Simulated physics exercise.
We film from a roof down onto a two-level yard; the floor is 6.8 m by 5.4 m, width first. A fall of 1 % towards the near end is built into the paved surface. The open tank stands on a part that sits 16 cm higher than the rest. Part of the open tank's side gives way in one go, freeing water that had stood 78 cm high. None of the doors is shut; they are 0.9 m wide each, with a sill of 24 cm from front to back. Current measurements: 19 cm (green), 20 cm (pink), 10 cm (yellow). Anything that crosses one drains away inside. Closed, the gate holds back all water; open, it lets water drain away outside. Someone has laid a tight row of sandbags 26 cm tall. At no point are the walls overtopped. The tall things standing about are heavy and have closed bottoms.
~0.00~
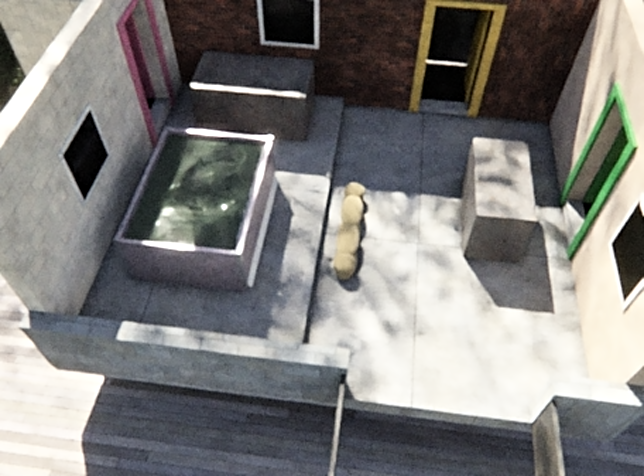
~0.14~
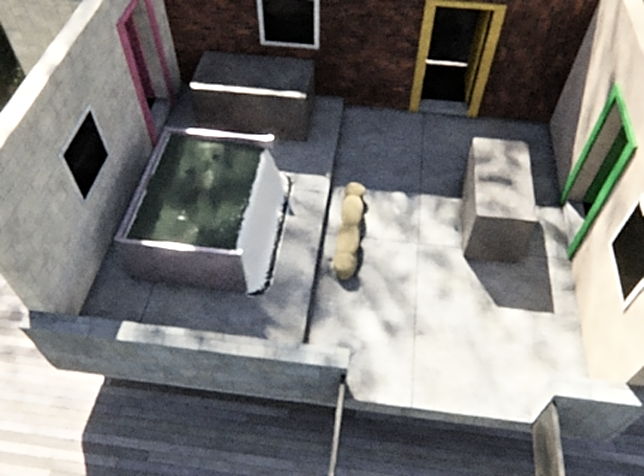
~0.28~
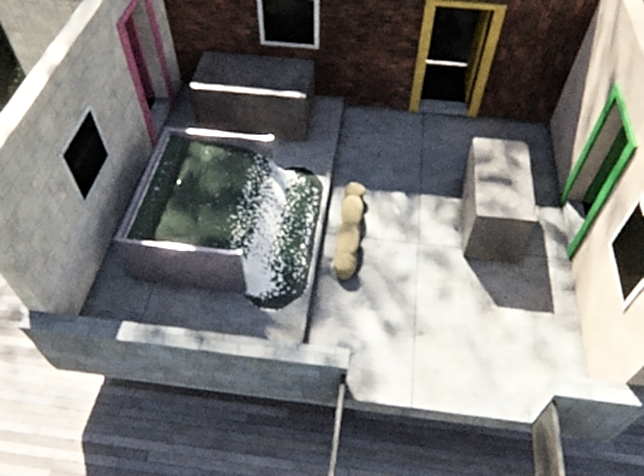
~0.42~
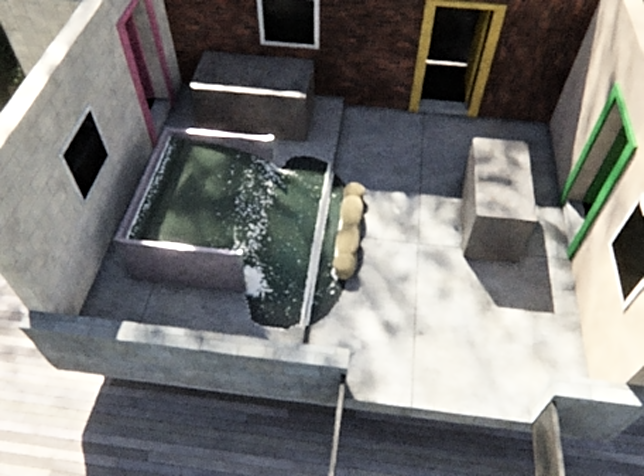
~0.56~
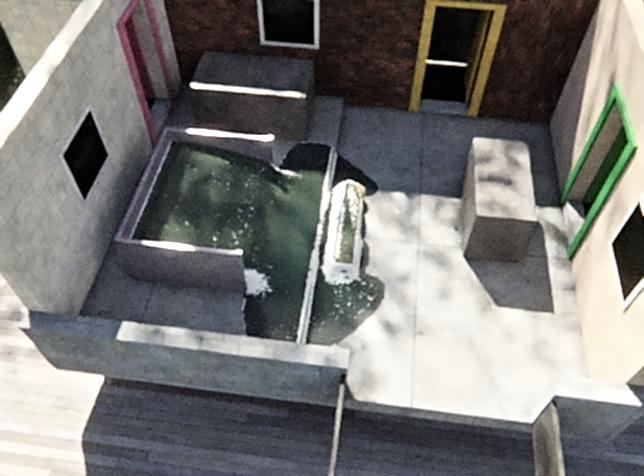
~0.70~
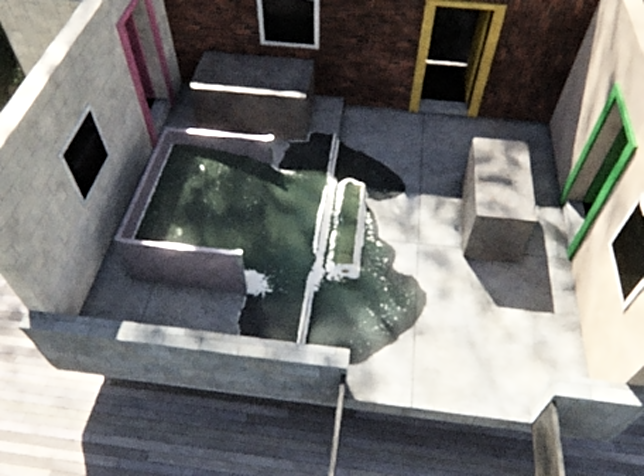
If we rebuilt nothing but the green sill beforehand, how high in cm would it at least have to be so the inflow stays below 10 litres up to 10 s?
It would have to reach roughly 15 cm.
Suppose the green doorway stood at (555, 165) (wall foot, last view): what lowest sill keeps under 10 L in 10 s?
Something near 13.5 cm.
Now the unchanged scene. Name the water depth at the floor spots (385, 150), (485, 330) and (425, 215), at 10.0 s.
In that order: 4, 5 and 4 cm.
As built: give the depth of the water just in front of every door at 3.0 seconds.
Depths in cm: Green 2, pink 0, yellow 14.
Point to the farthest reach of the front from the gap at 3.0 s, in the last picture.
At about (543, 128).
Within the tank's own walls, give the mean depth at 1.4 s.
I'd put it near 29 cm.
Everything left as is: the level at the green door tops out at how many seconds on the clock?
The level tops out near 5.0 seconds.
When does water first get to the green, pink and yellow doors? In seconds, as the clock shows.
Green 2.4 s, pink not in the 10 s, yellow 1.6 s.
After 1.4 s water covers 55 % of the floor, deepest (56 cm) near (333, 243); it has not reached the green door.
After 3.0 s water covers 65 % of the floor, deepest (34 cm) near (543, 128); 2 cm at the green door, 0 litres in over its 19 cm sill.
After 10.0 s water covers 65 % of the floor, deepest (10 cm) near (299, 374); 6 cm at the green door, 2 litres in over its 19 cm sill.
At the green door as built, the water arrived by 2.5 s and peaked near 17 cm at 5.0 s.
With a sill of 12.5 cm, 21 litres would have come in within the 10 s; with 17 cm, 5 litres. So under 10 litres takes about 15 cm.
